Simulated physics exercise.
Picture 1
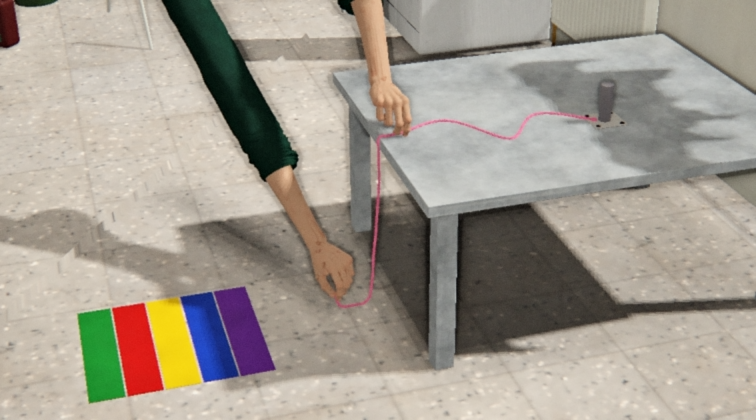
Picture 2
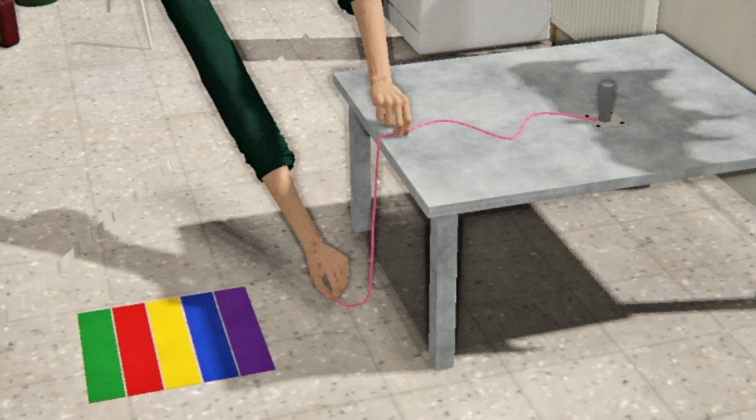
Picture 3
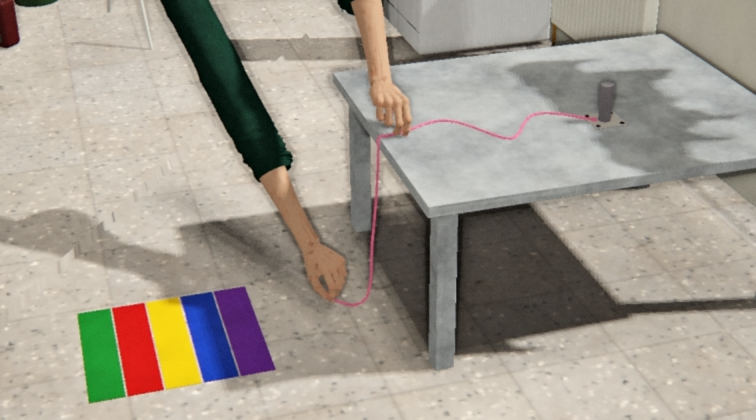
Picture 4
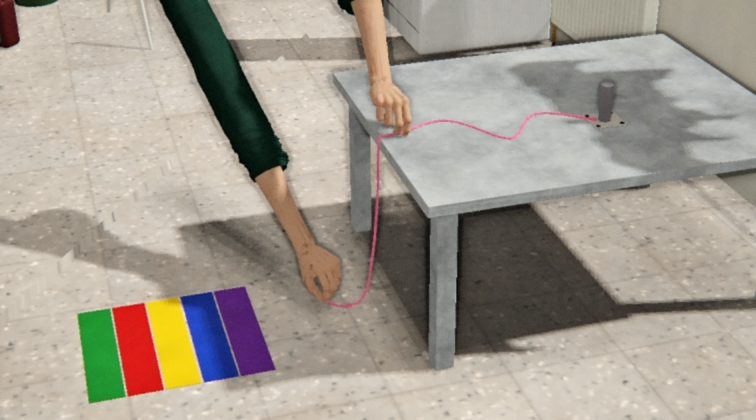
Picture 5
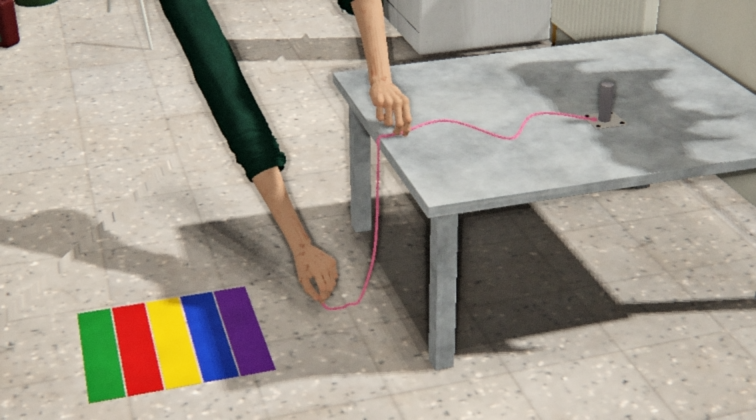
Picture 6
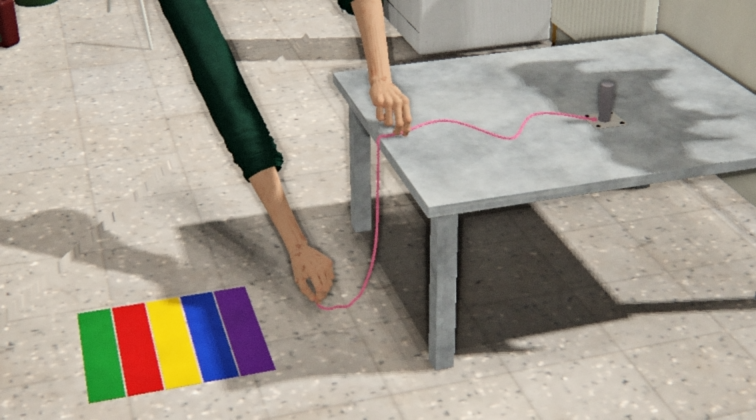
On a pale speckled floor in a room seen from above at an angle, a grey coffee table stands at the right. A slack pink shoelace winds across its top from near a small dark object, pinched at the edge by one hand, and a strip of green, red, yellow, blue and purple lies at lower left. A green-sleeved arm slowly draws the hanging end slightly left, the camera still.
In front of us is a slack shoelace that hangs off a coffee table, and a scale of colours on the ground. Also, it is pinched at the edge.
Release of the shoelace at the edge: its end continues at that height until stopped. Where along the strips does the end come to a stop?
Above the red strip.
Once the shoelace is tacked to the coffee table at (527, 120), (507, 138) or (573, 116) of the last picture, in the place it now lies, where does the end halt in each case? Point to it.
The three spots are (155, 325), (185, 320) and (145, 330), in that order.
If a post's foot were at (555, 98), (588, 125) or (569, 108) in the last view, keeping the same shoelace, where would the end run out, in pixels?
Respectively (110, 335), (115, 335) and (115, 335).
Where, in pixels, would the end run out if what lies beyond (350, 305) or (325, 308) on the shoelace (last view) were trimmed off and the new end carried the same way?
Estimated pixels: (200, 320) then (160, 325).
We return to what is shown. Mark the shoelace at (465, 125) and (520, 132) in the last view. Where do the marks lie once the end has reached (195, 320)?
First: (417, 139). Second: (490, 133).
Early on, end near (195, 320); over blue.
Midway, end near (159, 326); over yellow.
At the end of the slack, end near (138, 329); over red. It gets as far as the red strip.
